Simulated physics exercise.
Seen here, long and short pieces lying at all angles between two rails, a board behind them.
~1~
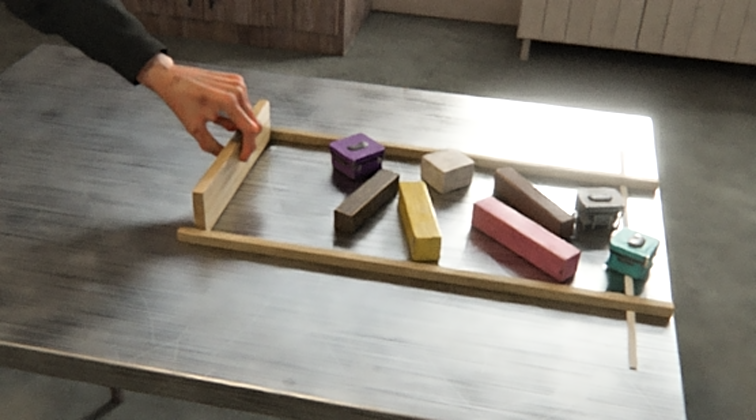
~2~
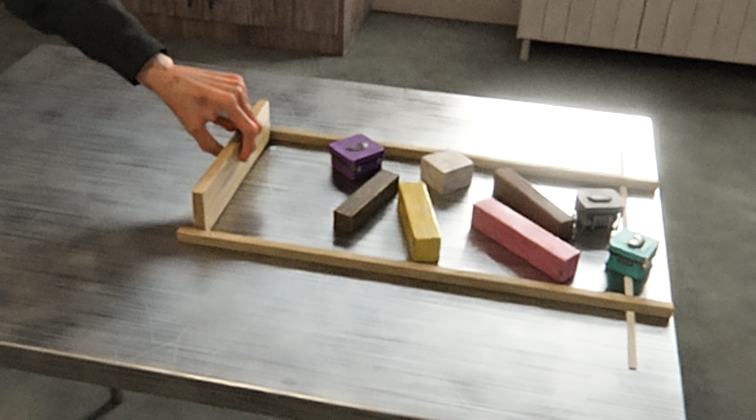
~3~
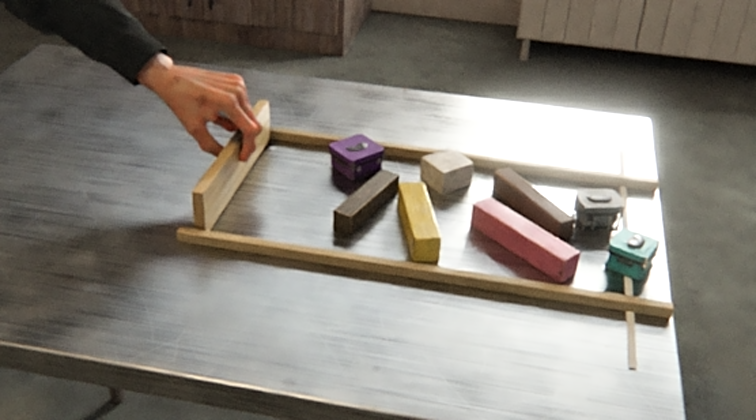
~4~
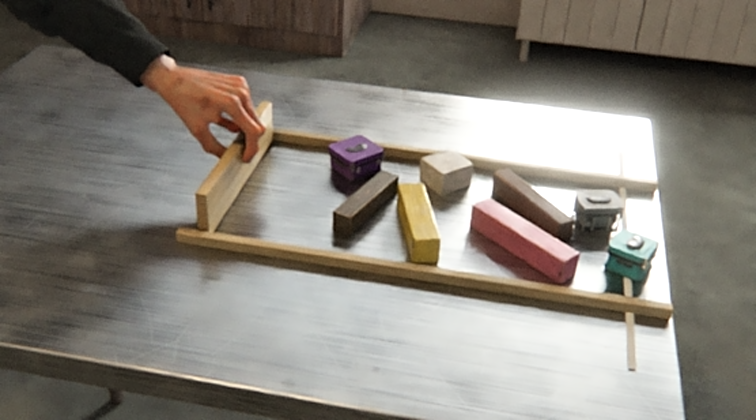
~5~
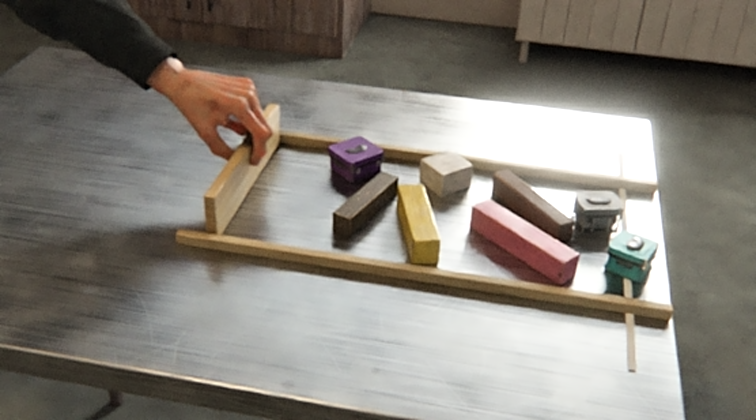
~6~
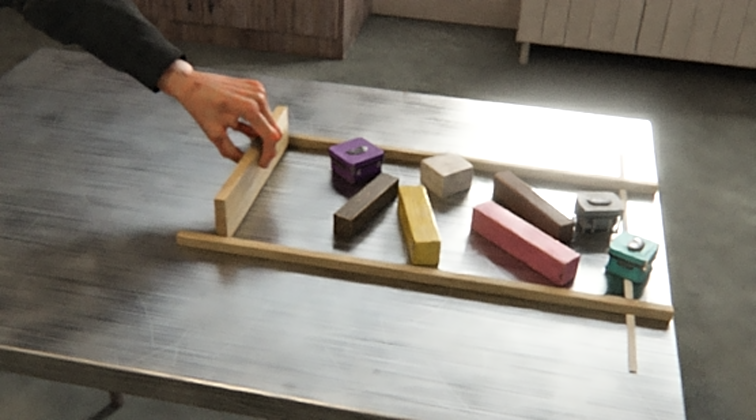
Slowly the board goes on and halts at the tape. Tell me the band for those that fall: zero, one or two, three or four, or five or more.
The number that fall off is five or more.
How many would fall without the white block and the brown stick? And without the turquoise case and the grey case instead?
Fallen: 3, and 3 in the other try.
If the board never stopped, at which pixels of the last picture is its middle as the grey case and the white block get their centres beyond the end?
Near (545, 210) and (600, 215).
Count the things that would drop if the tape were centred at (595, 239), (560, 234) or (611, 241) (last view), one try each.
In that order 3, 1 and 5.
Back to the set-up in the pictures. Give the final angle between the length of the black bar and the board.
Some 0 degrees.
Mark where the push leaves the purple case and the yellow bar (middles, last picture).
The purple case at (647, 193), the yellow bar at (666, 260).
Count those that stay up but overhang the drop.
2 of them.
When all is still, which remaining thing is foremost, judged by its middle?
Foremost is the yellow bar.
Soon after, none off yet; turquoise case at rest near (632, 258); grey case at rest near (597, 213); brown stick at rest near (532, 206).
After that, none off yet; turquoise case at rest near (632, 258); grey case displaced about its own width near (631, 218); brown stick displaced about its own width near (600, 211).
In the end, the number that fall off is five or more; gone, white block, pink bar, brown stick, grey case and turquoise case.
